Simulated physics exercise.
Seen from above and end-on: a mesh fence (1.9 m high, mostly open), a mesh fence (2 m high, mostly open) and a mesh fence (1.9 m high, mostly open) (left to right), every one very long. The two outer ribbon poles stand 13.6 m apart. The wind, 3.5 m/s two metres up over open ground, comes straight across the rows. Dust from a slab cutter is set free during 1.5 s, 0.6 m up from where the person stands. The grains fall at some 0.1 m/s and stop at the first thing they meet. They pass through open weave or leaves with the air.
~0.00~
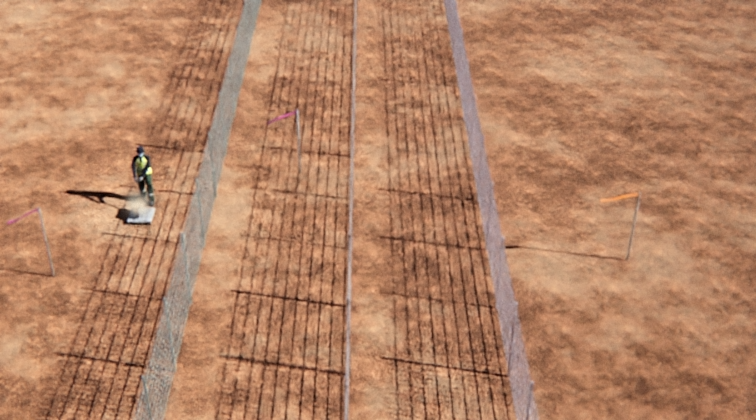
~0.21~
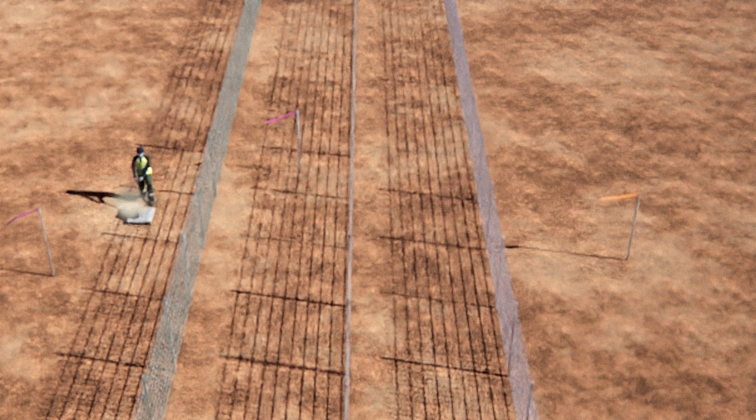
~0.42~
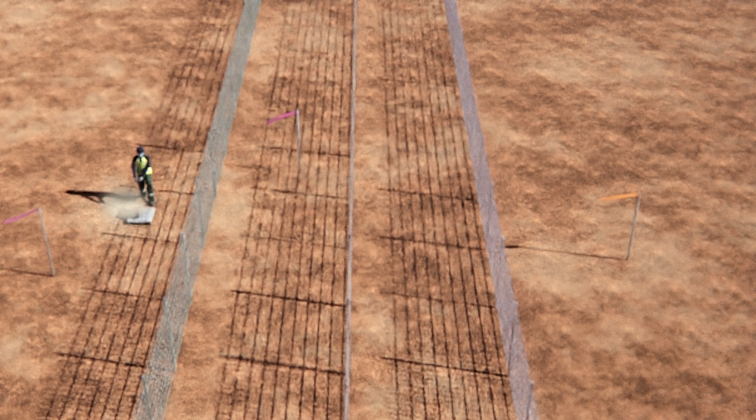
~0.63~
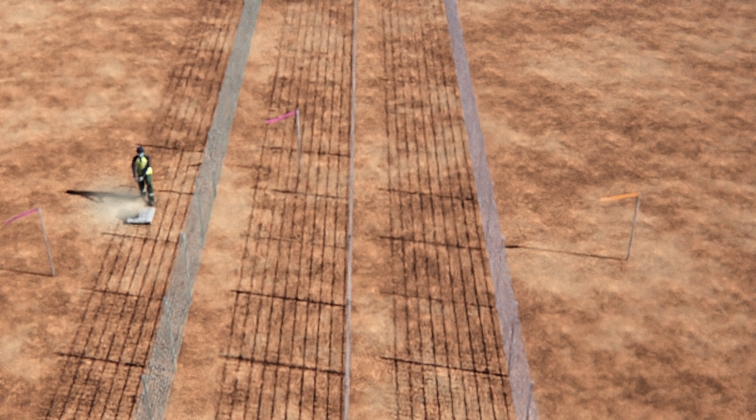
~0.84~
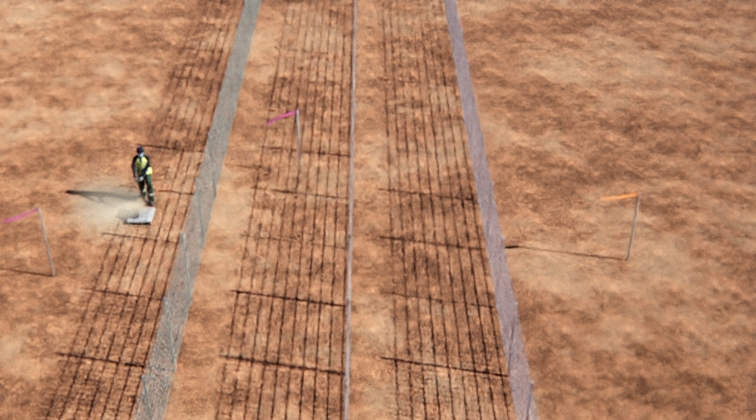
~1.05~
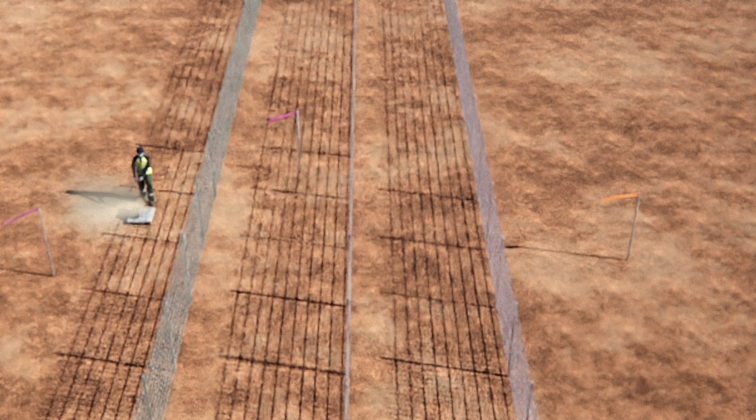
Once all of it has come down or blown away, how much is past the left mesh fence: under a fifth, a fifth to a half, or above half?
The share that finishes beyond it is less than a fifth.
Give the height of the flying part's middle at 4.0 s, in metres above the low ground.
Roughly 1.0 m up.
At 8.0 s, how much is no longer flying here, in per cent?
Some 40 per cent.
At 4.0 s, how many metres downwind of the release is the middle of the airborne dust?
Roughly 4.0 m.
After 2.5 s, 0 % is beyond the left mesh fence; 7 % has touched down or left; the middle of what still flies is 0.6 m above the low ground, near (53, 201).
After 4.0 s, 0 % is beyond the left mesh fence; 20 % has touched down or left.
After 8.0 s, 0 % is beyond the left mesh fence; 38 % has touched down or left.
After 20.0 s, 0 % is beyond the left mesh fence; 99 % has touched down or left.
After 45.0 s, 0 % is beyond the left mesh fence; 100 % has touched down or left.
